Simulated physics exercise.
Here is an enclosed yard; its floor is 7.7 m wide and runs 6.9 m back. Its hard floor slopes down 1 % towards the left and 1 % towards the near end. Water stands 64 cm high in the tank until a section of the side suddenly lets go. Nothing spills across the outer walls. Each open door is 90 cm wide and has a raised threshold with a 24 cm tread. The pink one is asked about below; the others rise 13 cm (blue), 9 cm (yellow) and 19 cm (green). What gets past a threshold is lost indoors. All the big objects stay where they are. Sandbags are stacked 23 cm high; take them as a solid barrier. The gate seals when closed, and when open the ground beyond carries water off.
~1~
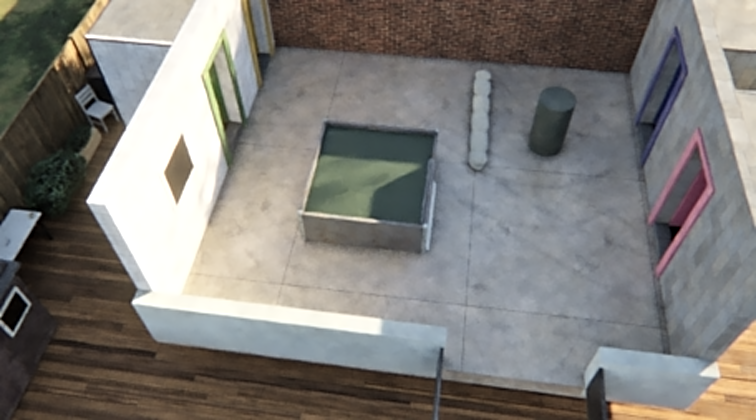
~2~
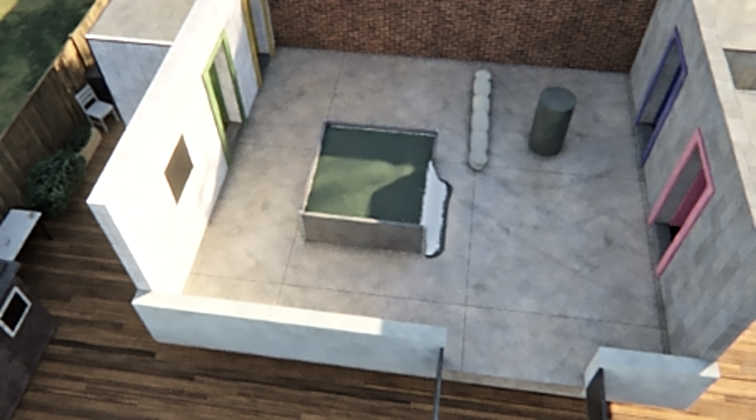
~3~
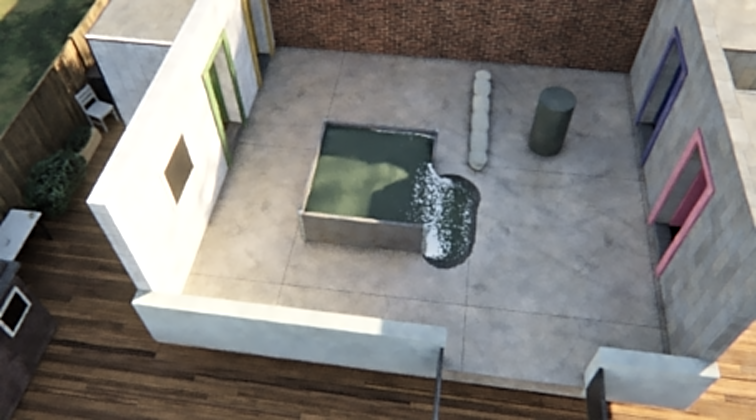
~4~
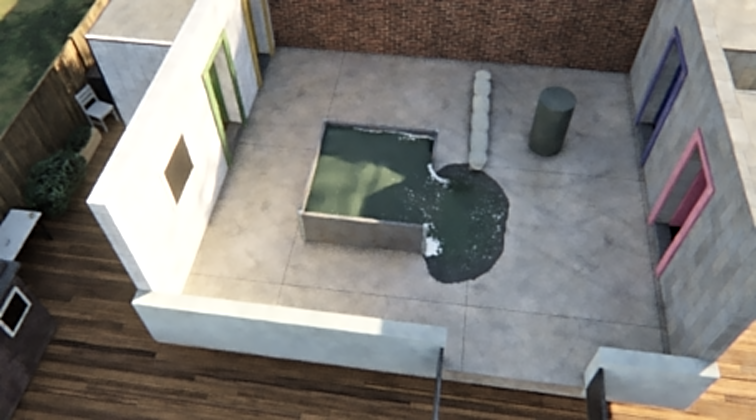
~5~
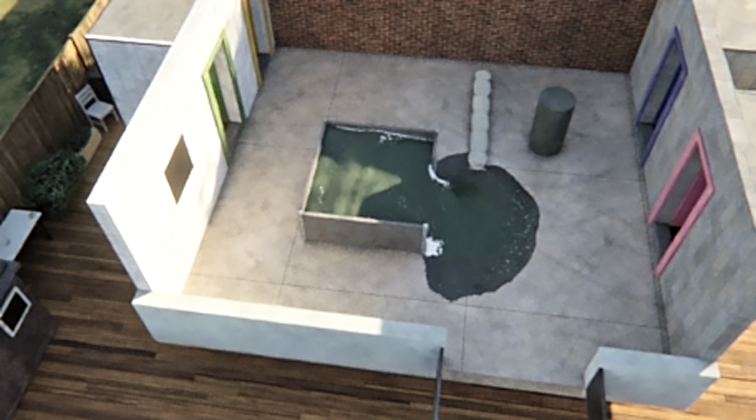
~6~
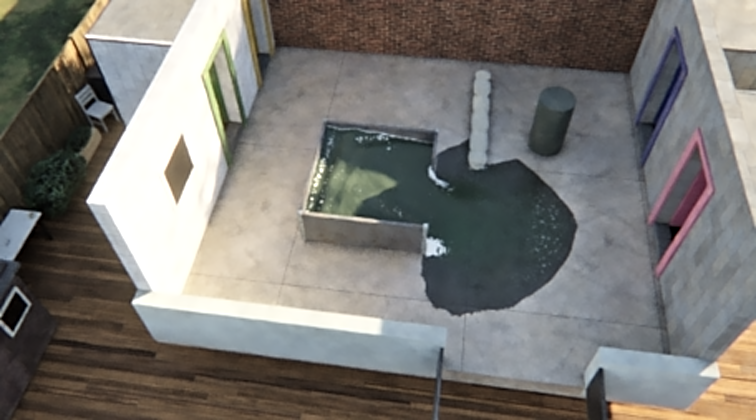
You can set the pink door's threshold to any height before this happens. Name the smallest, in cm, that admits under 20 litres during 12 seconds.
About 21 cm.
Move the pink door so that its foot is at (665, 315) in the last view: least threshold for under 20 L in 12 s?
Roughly 20 cm.
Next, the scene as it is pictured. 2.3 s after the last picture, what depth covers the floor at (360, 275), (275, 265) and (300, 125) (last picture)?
In that order: 0, 0 and 0 cm.
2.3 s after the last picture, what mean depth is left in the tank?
Some 24 cm.
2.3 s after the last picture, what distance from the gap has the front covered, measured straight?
About 5.8 m.
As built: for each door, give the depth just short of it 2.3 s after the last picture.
Depths in cm: Pink 22, blue 13, yellow 0, green 0.
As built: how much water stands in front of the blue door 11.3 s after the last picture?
Roughly 3.5 cm deep.
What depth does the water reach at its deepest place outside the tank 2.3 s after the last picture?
Roughly 30 cm.
Then, 0.7 s after the last picture water covers 25 % of the floor, deepest (32 cm) near (435, 227); 4 cm at the pink door, 7 litres in over its 12 cm threshold.
Then, 2.3 s after the last picture water covers 35 % of the floor, deepest (30 cm) near (658, 316); 22 cm at the pink door, 113 litres in over its 12 cm threshold.
Then, 11.3 s after the last picture water covers 75 % of the floor, deepest (8 cm) near (445, 354); 4 cm at the pink door, 150 litres in over its 12 cm threshold.
At the pink door as built, the water peaked near 26 cm, 1.5 s after the last picture.
With a threshold of 17.5 cm, 52 litres would have come in within the 12 s; with 23.5 cm, 7 litres. So under 20 litres takes about 21 cm.
